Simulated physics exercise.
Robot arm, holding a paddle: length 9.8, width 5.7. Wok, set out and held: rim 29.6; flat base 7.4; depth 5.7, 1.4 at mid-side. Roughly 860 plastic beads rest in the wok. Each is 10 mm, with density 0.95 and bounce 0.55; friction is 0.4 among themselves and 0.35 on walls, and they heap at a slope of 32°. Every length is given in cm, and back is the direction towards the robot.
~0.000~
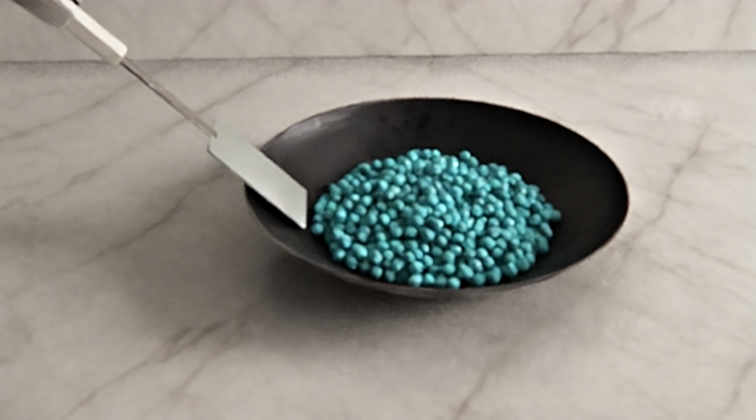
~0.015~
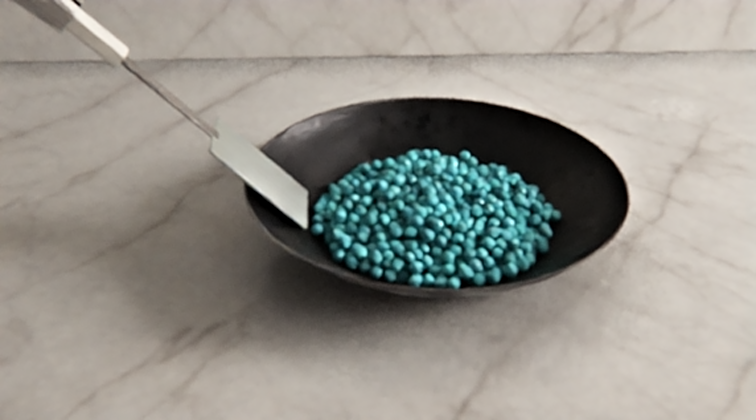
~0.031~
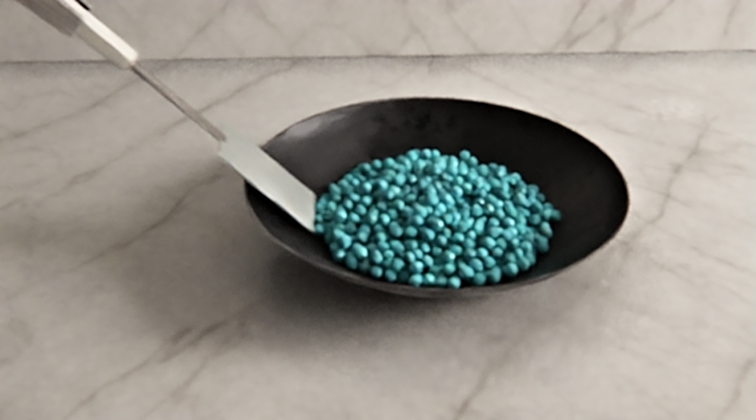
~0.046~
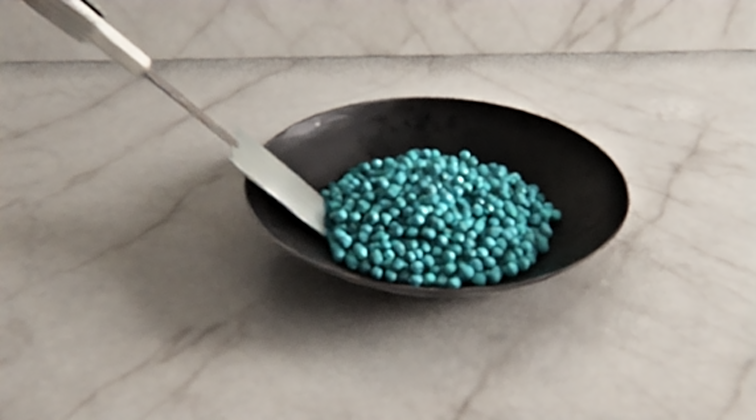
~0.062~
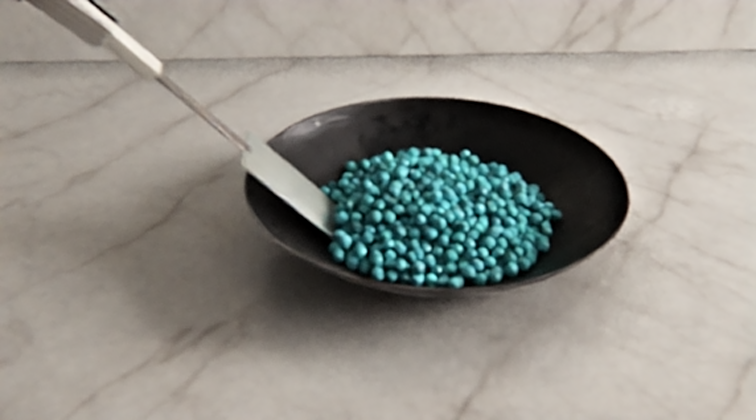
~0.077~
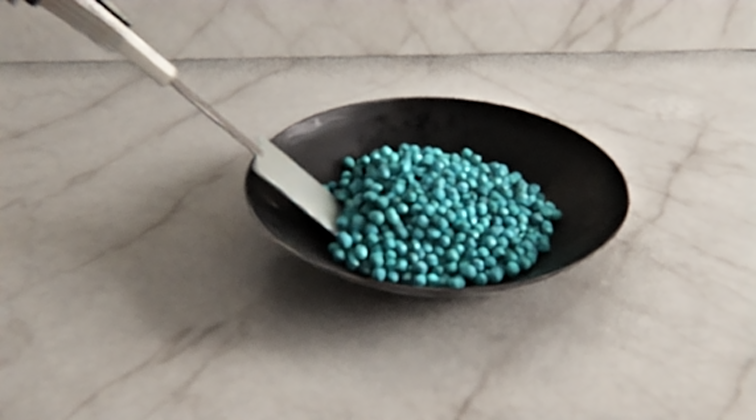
In this clip, a robot arm holding a pale, flat paddle slides it slightly rightward and down into the left side of a dark wok, nudging the near edge of a heap of teal beads, which shifts only a little.
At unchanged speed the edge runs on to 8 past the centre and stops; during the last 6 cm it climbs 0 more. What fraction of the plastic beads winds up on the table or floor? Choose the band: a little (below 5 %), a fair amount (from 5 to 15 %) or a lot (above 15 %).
It is a little, below 5 %.
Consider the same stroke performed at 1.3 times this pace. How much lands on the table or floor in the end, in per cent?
That comes to some 0 per cent, roughly.
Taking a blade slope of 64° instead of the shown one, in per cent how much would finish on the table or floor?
I'd expect near 5 percent then.
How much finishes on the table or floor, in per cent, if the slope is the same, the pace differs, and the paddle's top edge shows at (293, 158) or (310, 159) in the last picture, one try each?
Estimates: About 10 %, about 20 %.
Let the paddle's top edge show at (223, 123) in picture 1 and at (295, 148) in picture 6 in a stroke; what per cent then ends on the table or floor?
Near 10 in a hundred.
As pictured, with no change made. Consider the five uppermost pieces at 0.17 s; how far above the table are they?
Roughly 5 centimetres.
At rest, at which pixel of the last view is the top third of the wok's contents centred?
Approximately at pixel (549, 190).
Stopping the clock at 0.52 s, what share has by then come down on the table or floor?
Close to 0 per cent of the load.
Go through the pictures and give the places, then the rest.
Paddle top edge at (211, 133), sloping 46°; upper third of the load around (437, 205), from x 315 to 555, top at y 155; 857 in the wok, in the first picture.
Paddle top edge at (213, 133), sloping 46°; upper third of the load around (437, 205), from x 315 to 555, top at y 155, in the second picture.
Paddle top edge at (221, 137), sloping 46°; upper third of the load around (437, 204), from x 320 to 555, top at y 155, in the third picture.
Paddle top edge at (233, 142), sloping 46°; upper third of the load around (437, 204), from x 325 to 555, top at y 155, in the fourth picture.
Paddle top edge at (245, 147), sloping 46°; upper third of the load around (437, 201), from x 325 to 555, top at y 155, in the fifth picture.
Paddle top edge at (257, 151), sloping 46°; upper third of the load around (435, 199), from x 325 to 555, top at y 150; 857 in the wok, in the sixth picture.
After 0.17 s, sloping 46°, highest piece 5 above the table; 857 in the wok.
After 0.27 s, sloping 46°, highest piece 6 above the table; 857 in the wok.
After 0.52 s, sloping 46°, highest piece 7 above the table; 847 in the wok, 8 on the table or floor, 2 on the blade or in flight.
After 1.57 s, sloping 46°, highest piece 7 above the table; 847 in the wok, 10 on the table or floor.
At rest, 847 in the wok, 10 on the table or floor. That is 1 % on the table or floor.
